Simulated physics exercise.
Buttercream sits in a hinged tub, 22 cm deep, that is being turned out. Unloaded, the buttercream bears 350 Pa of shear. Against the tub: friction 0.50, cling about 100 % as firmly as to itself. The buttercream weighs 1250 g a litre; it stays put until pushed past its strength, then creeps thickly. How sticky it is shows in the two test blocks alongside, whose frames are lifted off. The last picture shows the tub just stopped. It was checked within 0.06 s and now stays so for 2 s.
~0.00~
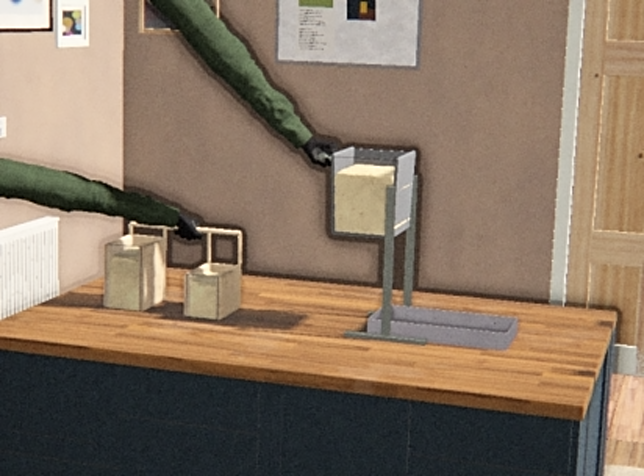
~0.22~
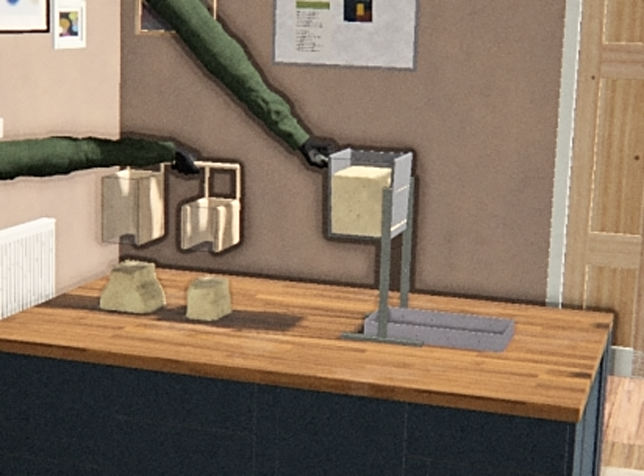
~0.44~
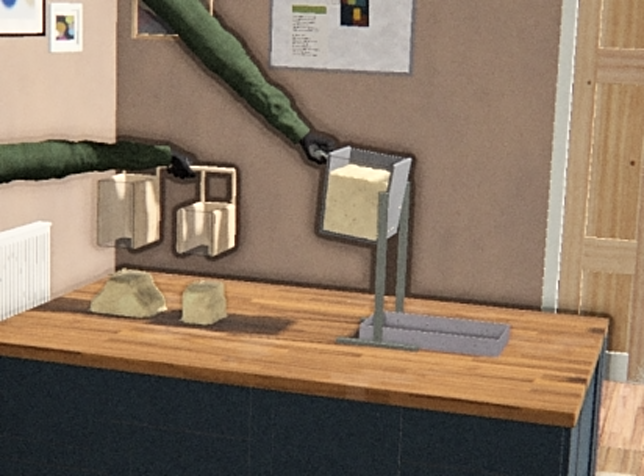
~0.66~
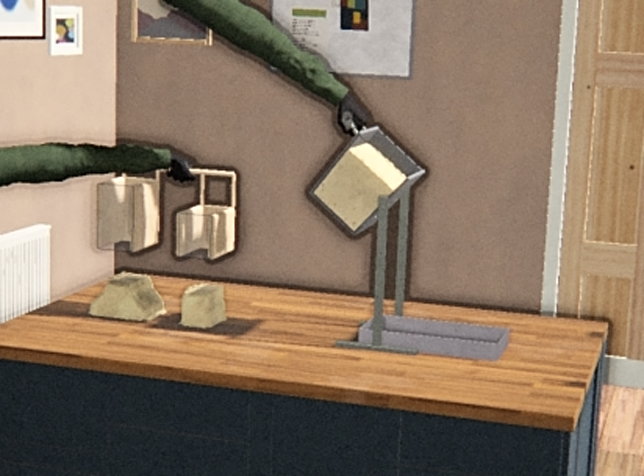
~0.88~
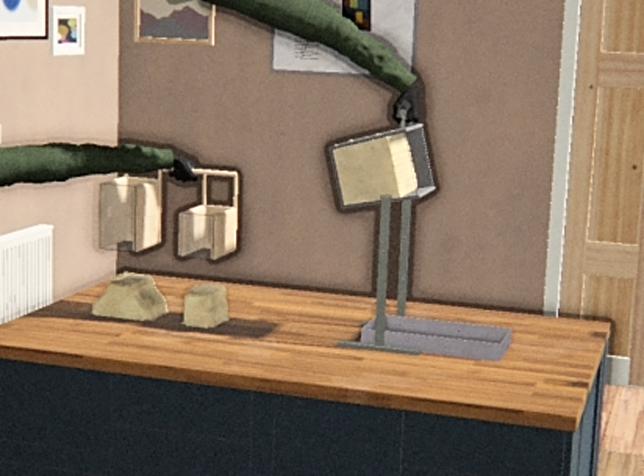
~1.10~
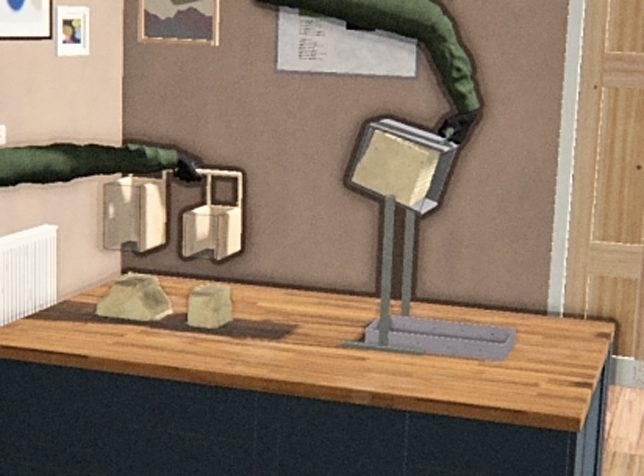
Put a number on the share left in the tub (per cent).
About 30 %.
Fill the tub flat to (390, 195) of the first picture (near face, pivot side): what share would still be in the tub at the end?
It would be near 40 %.
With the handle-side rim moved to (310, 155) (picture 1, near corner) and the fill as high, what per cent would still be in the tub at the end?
It would be near 20 %.
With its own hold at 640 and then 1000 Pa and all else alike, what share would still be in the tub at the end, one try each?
In turn about 50 %, 100 %.
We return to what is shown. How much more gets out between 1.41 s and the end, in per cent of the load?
About 12 %.
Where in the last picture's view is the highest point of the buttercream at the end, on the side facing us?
At about (389, 178).
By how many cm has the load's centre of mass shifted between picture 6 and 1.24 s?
Roughly 6 cm.
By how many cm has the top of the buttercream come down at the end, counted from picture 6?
Roughly 13 cm.
After 1.24 s, the tub is at 107 degrees and holds 84 %.
After 1.41 s, the tub is at 107 degrees and holds 42 %.
After 1.58 s, the tub is at 107 degrees and holds 32 %.
After 1.75 s, the tub is at 107 degrees and holds 30 %.
After 3.10 s, at the end, the tub is at 107 degrees and holds 30 %.
